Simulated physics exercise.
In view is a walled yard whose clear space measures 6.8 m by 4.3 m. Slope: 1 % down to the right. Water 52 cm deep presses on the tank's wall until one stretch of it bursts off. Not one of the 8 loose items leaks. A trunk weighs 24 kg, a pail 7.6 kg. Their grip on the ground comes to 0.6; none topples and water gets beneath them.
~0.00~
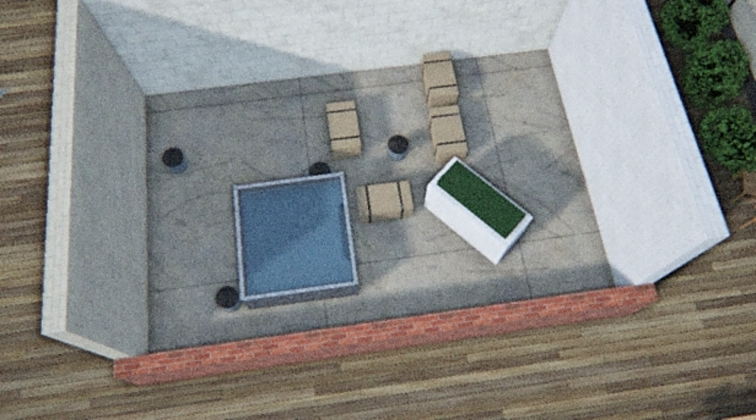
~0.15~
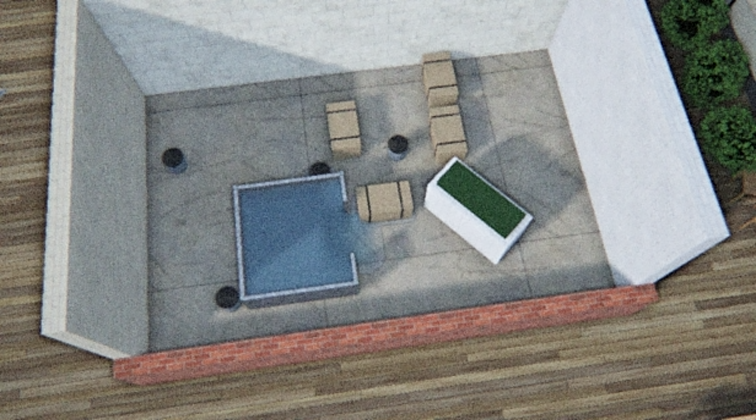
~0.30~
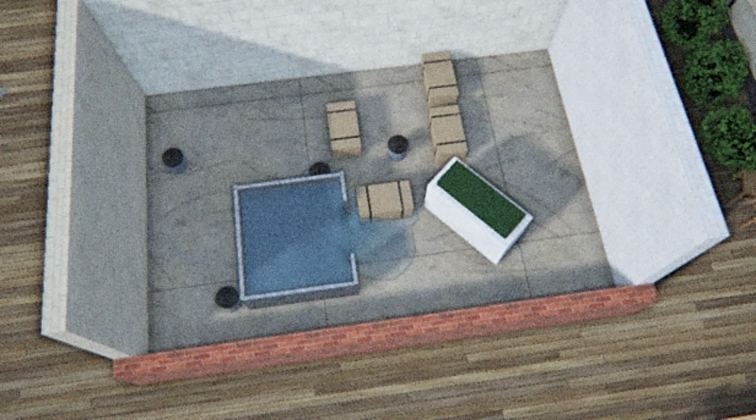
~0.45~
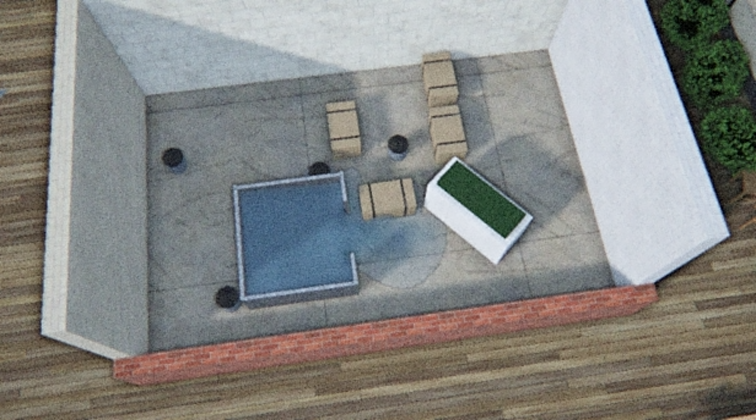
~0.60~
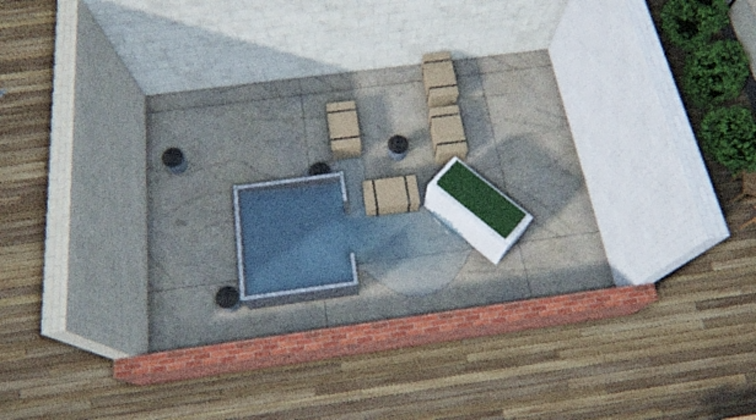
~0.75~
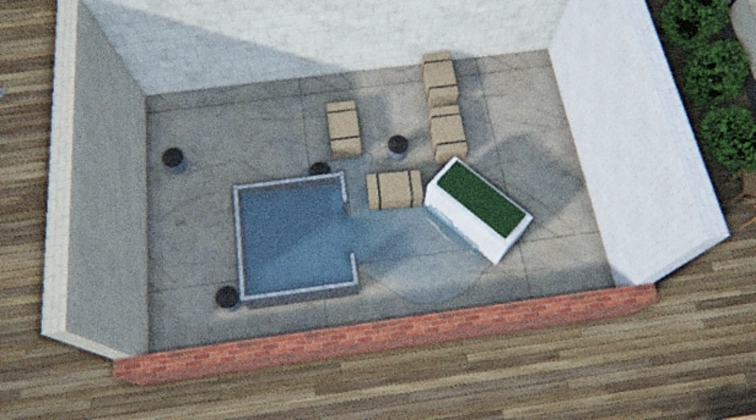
Water spreads from a square, pale-rimmed pool in a grey walled yard, seen from high above. Tan strapped trunks sit at the centre and back, with small dark pots around the pool, a white, green-topped block to the right and a low red brick edge in front. A gap opens in the pool's right side, water fans rightward across the floor, and the nearest trunk slides slightly right towards the block.
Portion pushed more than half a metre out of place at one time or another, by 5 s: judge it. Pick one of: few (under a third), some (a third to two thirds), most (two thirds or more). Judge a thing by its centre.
Some.
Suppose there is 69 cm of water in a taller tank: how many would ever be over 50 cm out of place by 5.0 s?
Then 3 of them.
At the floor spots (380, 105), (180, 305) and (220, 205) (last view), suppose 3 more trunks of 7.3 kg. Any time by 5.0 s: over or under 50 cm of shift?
In the order asked: Not as far, not as far, not as far.
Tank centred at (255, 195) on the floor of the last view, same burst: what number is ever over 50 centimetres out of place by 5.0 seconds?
Count: 6.
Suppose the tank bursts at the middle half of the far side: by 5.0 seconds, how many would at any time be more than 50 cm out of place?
Then it comes to 1.
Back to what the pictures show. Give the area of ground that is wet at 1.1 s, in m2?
Close to 7.0 m2, I'd say.
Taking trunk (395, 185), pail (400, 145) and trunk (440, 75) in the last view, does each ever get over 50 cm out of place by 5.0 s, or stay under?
In turn: More, over, less.
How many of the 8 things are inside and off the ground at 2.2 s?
At that time the total is 0.
After 1.1 s 1 of 8 are over 50 cm from their spots; 0 afloat.
After 2.2 s 2 of 8 are over 50 cm from their spots; 0 afloat.
After 3.5 s 3 of 8 are over 50 cm from their spots; 0 afloat.
After 5.0 s 3 of 8 are over 50 cm from their spots, and 3 have been at some point; 1 afloat.
